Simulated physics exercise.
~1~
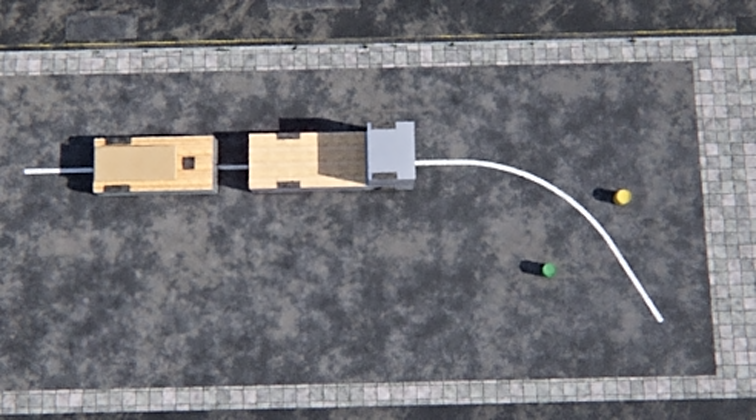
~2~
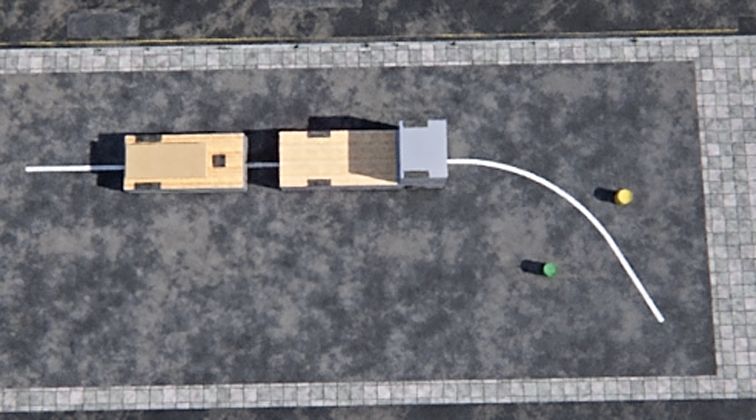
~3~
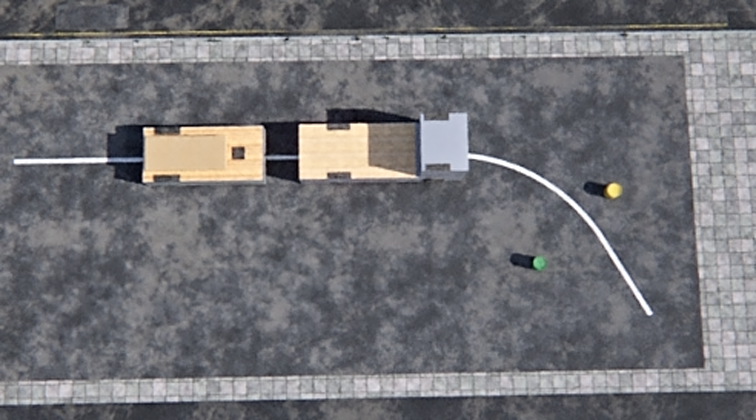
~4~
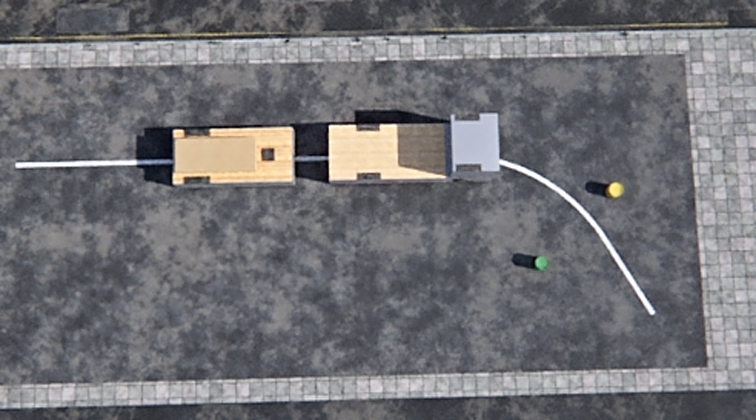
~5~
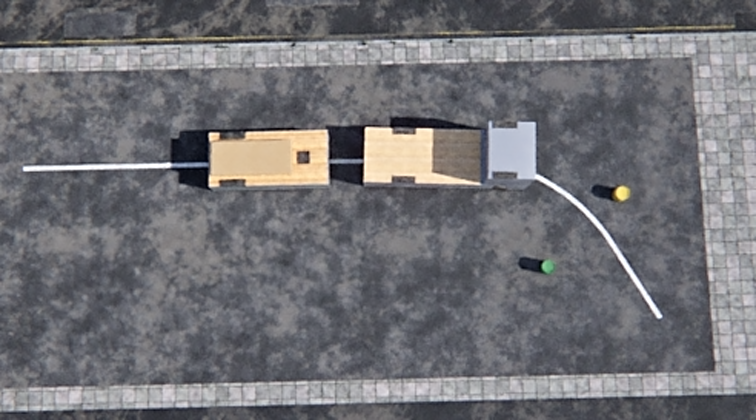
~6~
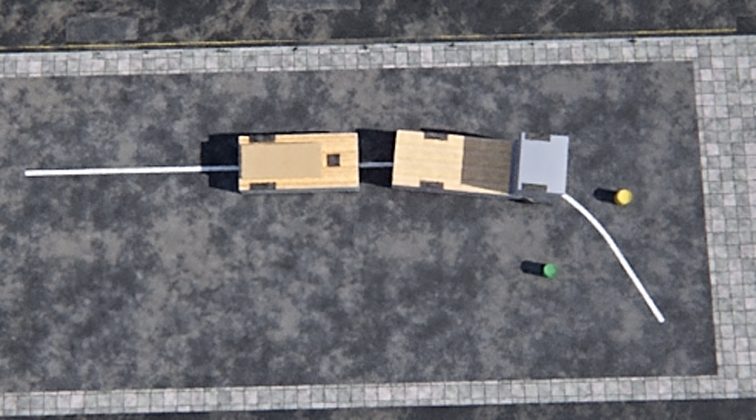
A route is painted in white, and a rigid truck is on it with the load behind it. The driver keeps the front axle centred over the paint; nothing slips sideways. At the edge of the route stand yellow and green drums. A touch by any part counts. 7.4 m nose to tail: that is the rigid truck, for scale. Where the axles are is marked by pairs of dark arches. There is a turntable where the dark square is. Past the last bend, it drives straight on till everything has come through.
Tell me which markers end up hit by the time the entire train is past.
The yellow marker is hit. The green marker survives intact.
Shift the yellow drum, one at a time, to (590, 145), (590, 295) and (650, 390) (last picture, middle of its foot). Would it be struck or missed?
Results in order - no collision, collision, no collision.
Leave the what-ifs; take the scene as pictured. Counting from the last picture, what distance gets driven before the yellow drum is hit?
3.0 m.
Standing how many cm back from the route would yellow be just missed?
I'd put yellow at close to 30.
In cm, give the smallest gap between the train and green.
Green: 10.
3.2 m further on, the last axle is at (330, 161) of the last picture, on the line; the rigid truck has hit yellow.
16.2 m further on, the last axle is at (580, 243) of the last picture, 150 cm off the line; green has been passed with 15 cm to spare.
23.0 m further on, the last axle is at (685, 359) of the last picture, 40 cm off the line; 1 of 2 struck in all.
